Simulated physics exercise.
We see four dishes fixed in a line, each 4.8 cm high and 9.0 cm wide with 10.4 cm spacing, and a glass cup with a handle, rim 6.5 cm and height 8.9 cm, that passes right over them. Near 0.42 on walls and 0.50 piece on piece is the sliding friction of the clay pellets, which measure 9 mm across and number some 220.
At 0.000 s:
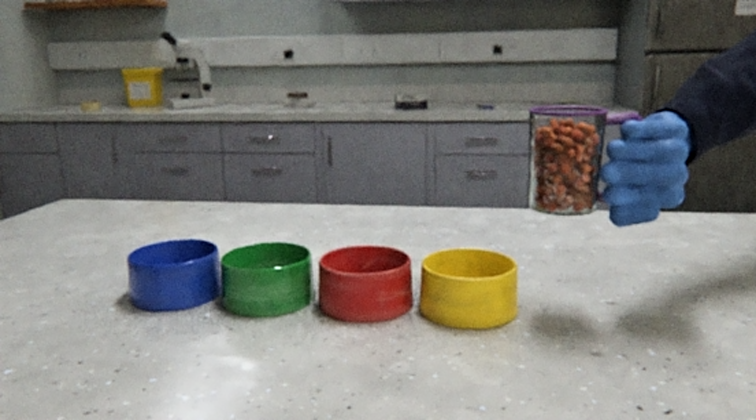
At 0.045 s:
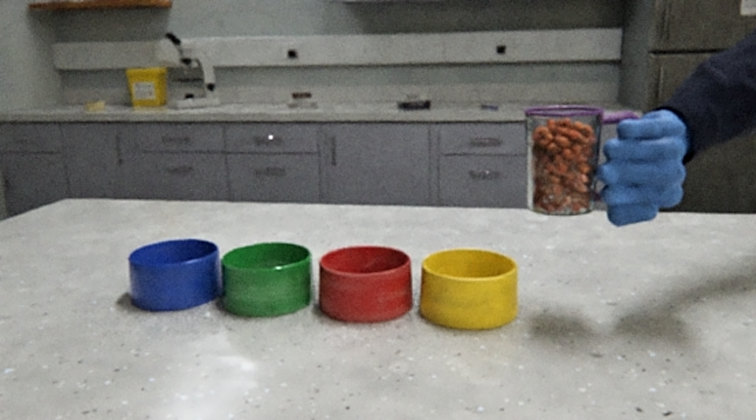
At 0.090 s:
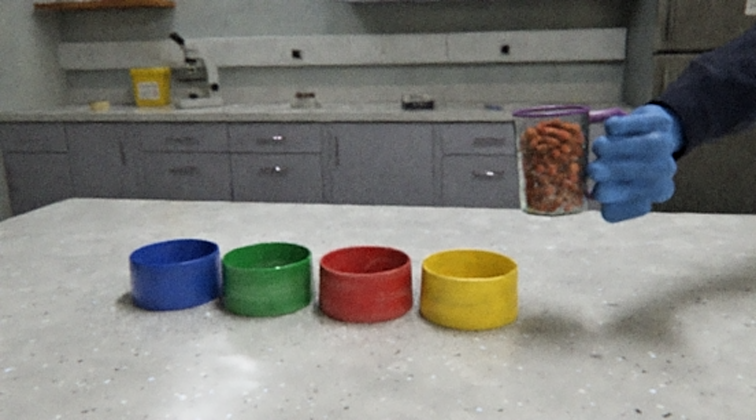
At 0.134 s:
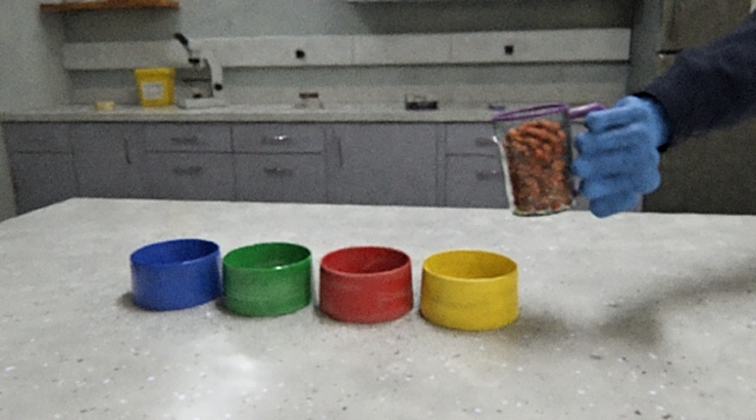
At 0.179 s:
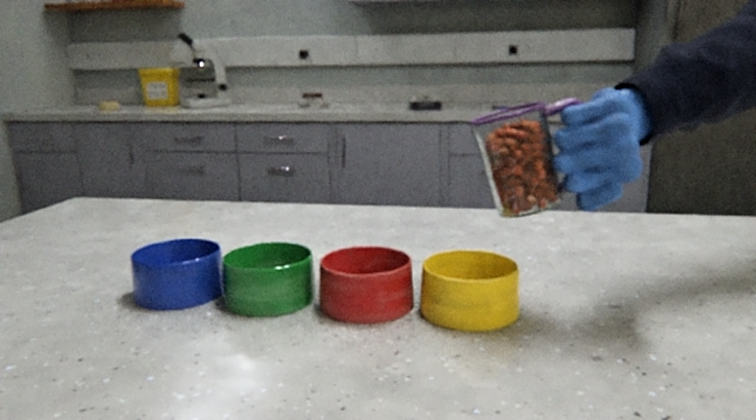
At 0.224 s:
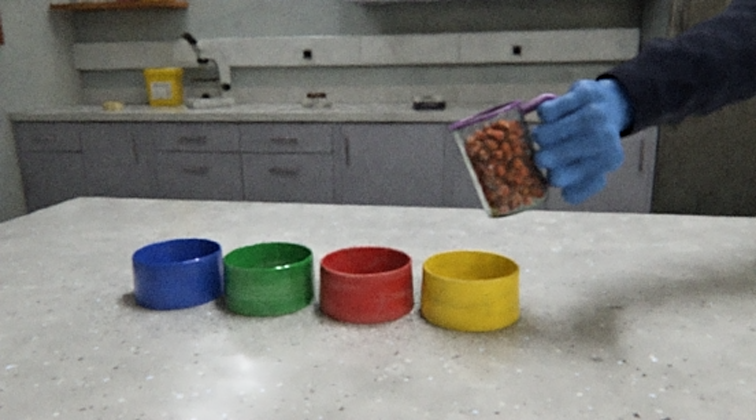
A gloved hand moves a clear cup of brown pieces left, tilting it above colored dishes.
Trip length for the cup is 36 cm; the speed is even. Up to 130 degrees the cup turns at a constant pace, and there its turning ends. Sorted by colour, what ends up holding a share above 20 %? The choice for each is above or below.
One by one: Red: Its share will not go past a fifth, blue: Its share will go past a fifth, green: Its share will not go past a fifth, yellow: Its share will not go past a fifth, counter: Its share will not go past a fifth.
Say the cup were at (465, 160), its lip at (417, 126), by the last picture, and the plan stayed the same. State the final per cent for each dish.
In the end red holds 0, blue holds 90, green holds 0, yellow holds 0.
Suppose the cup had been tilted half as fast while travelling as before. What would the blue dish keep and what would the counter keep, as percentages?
Blue 100, counter 0.
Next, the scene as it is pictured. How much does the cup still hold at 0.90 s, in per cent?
Reading: Approx. 90 %.
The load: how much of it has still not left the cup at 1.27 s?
Estimate: Some 0 %.
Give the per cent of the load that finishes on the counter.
Estimate: Near 10 per cent.
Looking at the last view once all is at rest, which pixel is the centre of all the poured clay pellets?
Roughly (170, 275).
After 0.63 s, tilt 75 degrees; cup holds 100 %.
After 0.90 s, tilt 110 degrees; cup holds 90 %, blue 5 %.
After 1.27 s, tilt 130 degrees; cup holds 0 %, blue 90 %.
In the end, at 1.9 s, red 0 %, blue 90 %, green 0 %, yellow 0 %, counter 10 %.
